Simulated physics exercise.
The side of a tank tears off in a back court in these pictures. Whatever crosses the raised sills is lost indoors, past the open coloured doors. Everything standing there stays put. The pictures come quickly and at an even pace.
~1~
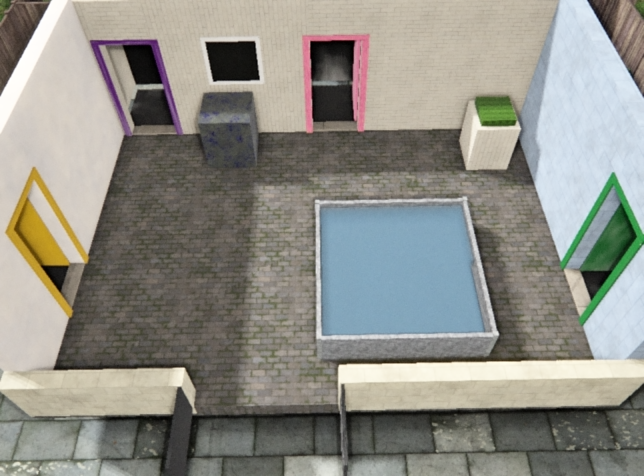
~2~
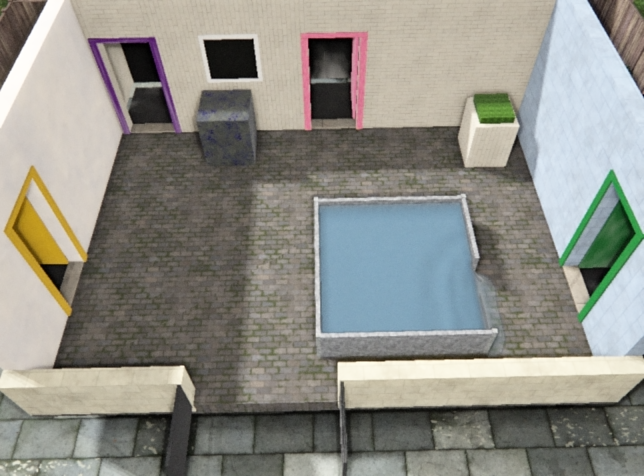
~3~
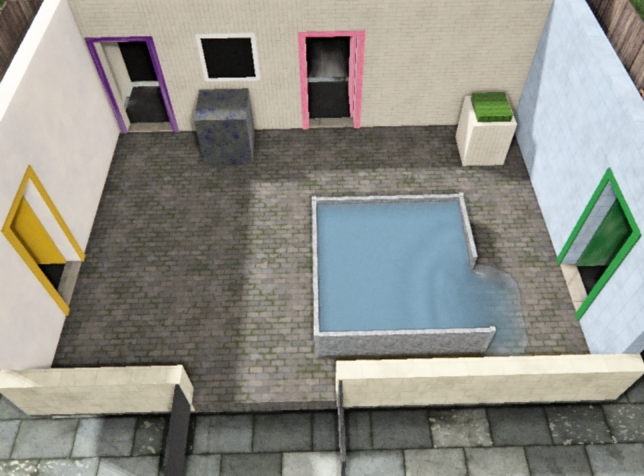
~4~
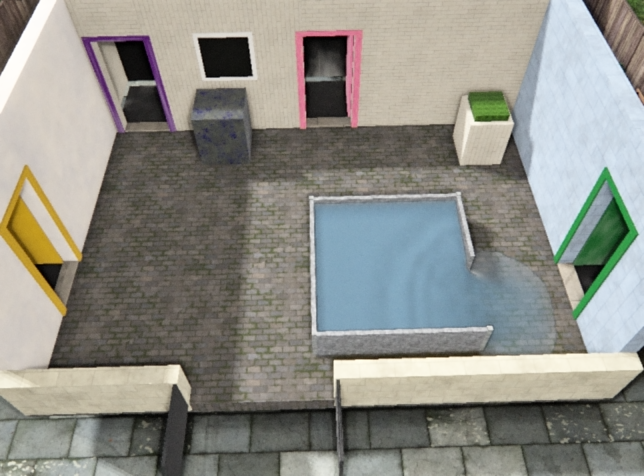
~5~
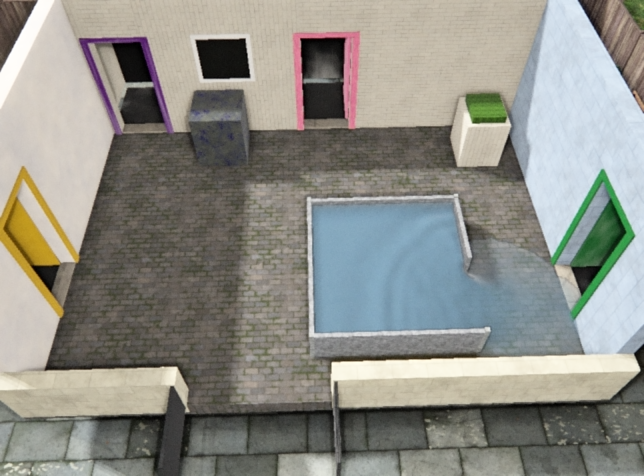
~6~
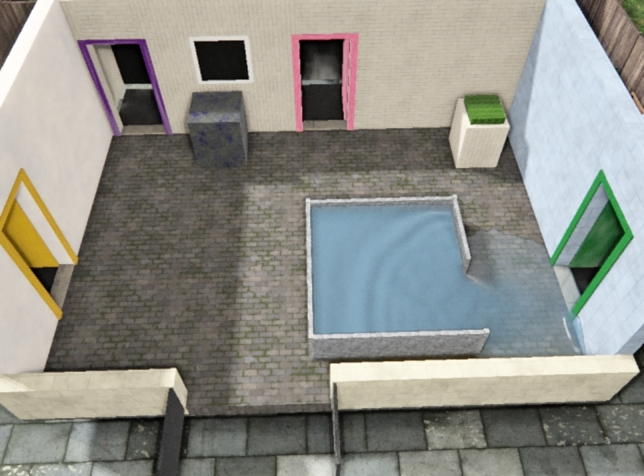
Water fills a low-walled grey tank in a paved back court, seen from high above its cream front wall. A yellow-framed doorway stands left, purple and pink ones at the back beside a dark block, and a green one right, near a pale box topped with green. The tank's right side breaks open and water pours through, rippling and spreading rightward across the paving as the camera drifts very slightly.
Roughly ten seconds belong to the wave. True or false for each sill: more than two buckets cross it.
Yellow door - false; pink door - false; purple door - false; green door - true.
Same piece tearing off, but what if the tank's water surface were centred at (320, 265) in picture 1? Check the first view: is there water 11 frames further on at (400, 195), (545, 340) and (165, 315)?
Spared, hit, spared.
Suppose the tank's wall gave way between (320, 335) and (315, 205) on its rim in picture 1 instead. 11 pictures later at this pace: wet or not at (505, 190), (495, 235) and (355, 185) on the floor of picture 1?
Going in your order, I'd say still bare, then still bare, then still bare.
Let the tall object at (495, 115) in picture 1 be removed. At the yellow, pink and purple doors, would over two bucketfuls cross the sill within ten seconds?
Then: The yellow one holds; the pink one lets less in; the purple one stays under.
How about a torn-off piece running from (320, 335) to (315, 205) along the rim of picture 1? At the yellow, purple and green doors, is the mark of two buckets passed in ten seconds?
As I see it, the yellow door overshoots, while the purple door overshoots and the green door undershoots.
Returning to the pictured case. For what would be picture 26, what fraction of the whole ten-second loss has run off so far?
I'd put it at 45 per cent.
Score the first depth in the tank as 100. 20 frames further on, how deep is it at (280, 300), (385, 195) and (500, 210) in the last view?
Roughly 0, 0 and 8 per cent, in turn.
A moment on, water covers 10 % of the floor; the yellow door not reached, the pink door not reached, the purple door not reached, the green door far over two buckets in.
Next, water covers 15 % of the floor; the yellow door not reached, the pink door not reached, the purple door not reached, the green door far over two buckets in.
Then, water covers 25 % of the floor; the yellow door not reached, the pink door not reached, the purple door not reached, the green door far over two buckets in.
Later, water covers 55 % of the floor; the yellow door not reached, the pink door wet at the sill, nothing in, the purple door not reached, the green door far over two buckets in.
In the end, water covers 85 % of the floor; the yellow door wet at the sill, nothing in, the pink door under two buckets in, the purple door wet at the sill, nothing in, the green door far over two buckets in.
